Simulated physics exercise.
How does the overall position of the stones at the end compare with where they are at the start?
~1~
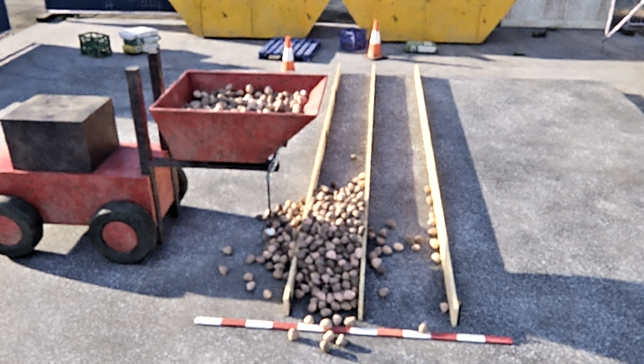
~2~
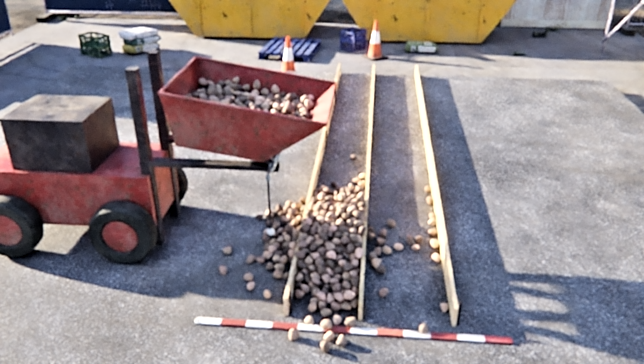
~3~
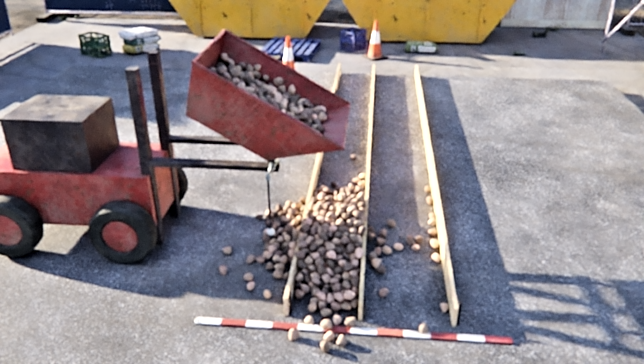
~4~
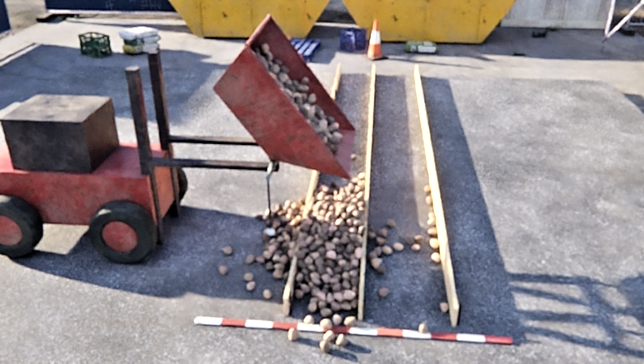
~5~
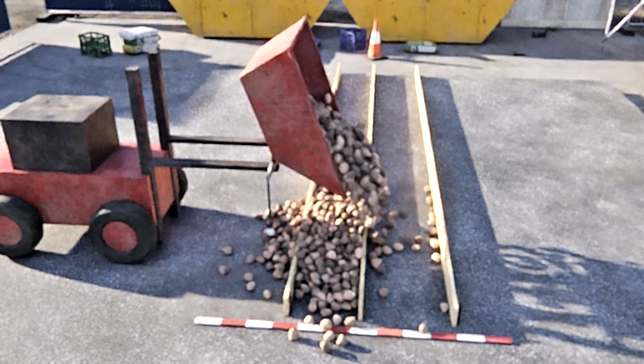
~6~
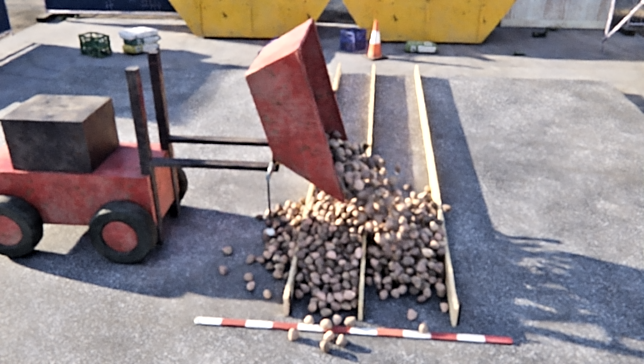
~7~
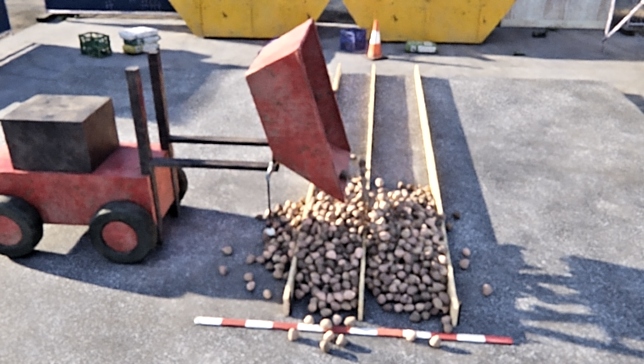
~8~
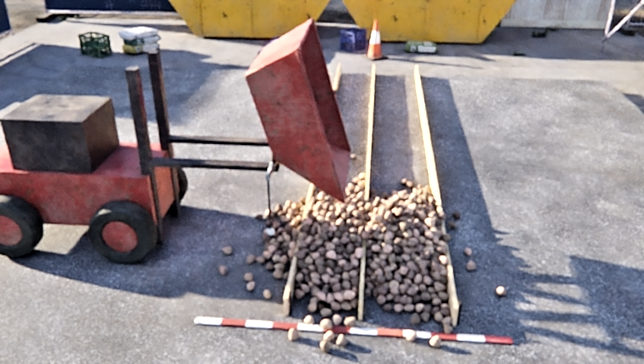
Taken together, the stones end up lower and further to the right. At the start they are split between the raised skip and a pile mostly left of the middle plank, while at the end they lie on the ground on both sides of that plank.
We see a red forklift tip its raised skip of rounded stones toward planks on the ground, where a pile already lies; the stones pour out and spread mostly between the middle and right planks, and the skip stays steeply tilted, emptied.
